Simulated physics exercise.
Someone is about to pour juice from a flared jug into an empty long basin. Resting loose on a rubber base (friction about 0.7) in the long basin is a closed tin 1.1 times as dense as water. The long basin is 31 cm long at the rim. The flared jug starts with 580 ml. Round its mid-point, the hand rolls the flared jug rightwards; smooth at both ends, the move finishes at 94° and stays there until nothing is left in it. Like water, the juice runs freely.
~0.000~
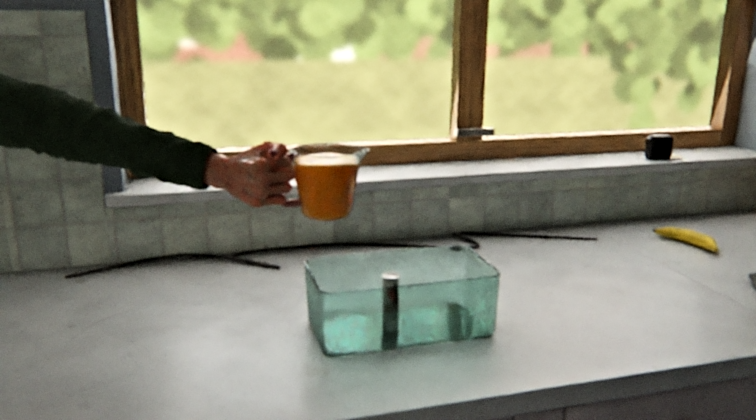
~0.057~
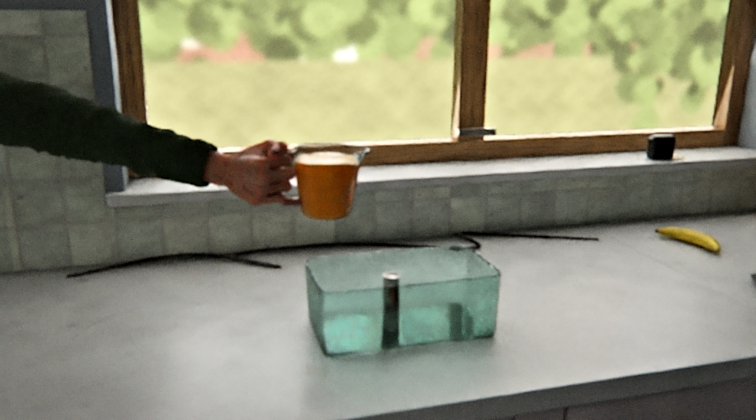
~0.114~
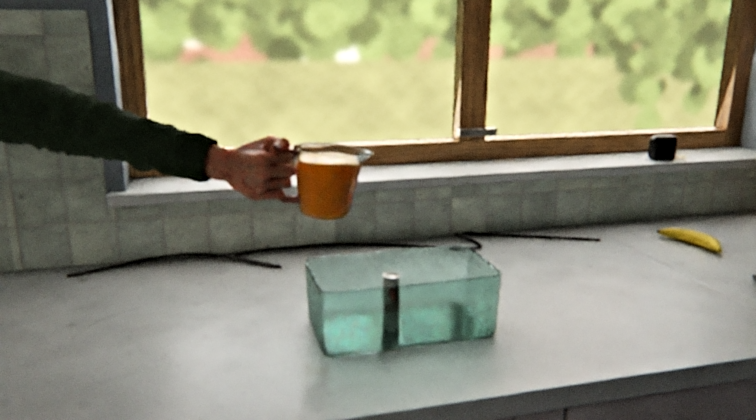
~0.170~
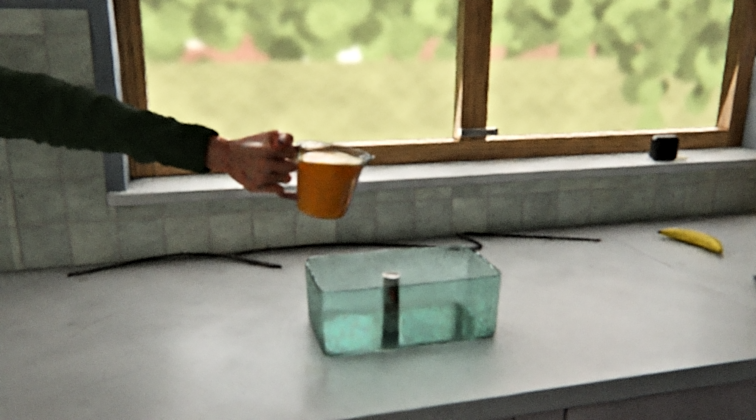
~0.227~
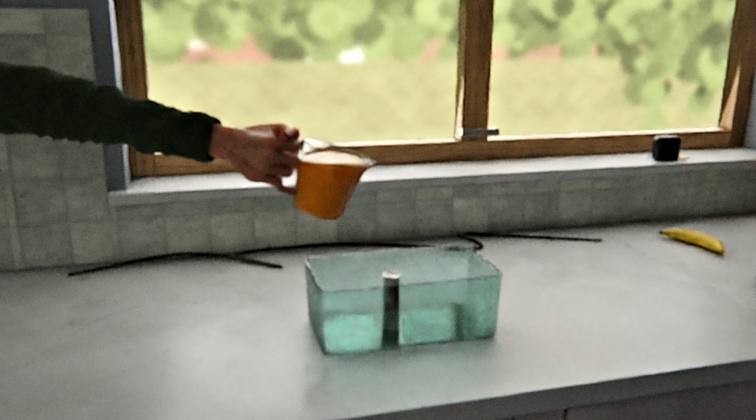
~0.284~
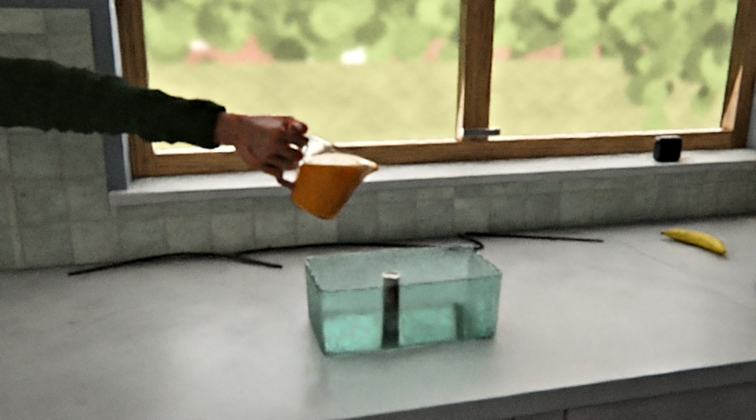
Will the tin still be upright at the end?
Most likely it will not capsize.
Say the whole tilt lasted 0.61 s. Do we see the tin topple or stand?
With that tilt, the tin stays on its base.
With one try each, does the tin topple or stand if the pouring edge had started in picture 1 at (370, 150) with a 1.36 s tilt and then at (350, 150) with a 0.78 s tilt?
The tin stays vertical the first time and overturns the second time.
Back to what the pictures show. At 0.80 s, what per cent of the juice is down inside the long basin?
Roughly 68 %.
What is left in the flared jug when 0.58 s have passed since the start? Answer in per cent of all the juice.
Around 56 in a hundred.
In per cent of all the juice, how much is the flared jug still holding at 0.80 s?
Roughly 14 per cent.
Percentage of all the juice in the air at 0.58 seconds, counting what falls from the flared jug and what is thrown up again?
Roughly 28 percent.
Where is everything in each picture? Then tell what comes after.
Tilt 0°; pouring edge (370, 149); surface from (294, 161) to (357, 158); the long basin's rim runs from (312, 277) to (483, 260); the tin's top is at (391, 278), in the first picture.
Tilt 1°; pouring edge (371, 149); surface from (294, 160) to (358, 157), in the second picture.
Tilt 5°; pouring edge (372, 152); surface from (296, 158) to (360, 158), in the third picture.
Tilt 11°; pouring edge (375, 156); surface from (298, 158) to (363, 159), in the fourth picture.
Tilt 18°; pouring edge (377, 162); surface from (300, 160) to (368, 160), in the fifth picture.
Tilt 28°; pouring edge (379, 170); surface from (301, 164) to (373, 165); 1 per cent is over the edge, in the sixth picture.
Then, 0.58 s in, the tilt is 80° and 56 per cent is still to pour; the tin stands where it began.
Then, 0.80 s in, the tilt is 94° and 14 per cent is still to pour; the tin stands where it began.
Then, 1.03 s in, the tilt is 94° and 2 per cent is still to pour; the tin stands where it began.
Then, 1.28 s in, the tilt is 94° and 0 per cent is still to pour; the tin stands where it began.
Finally, the tin stands where it began.
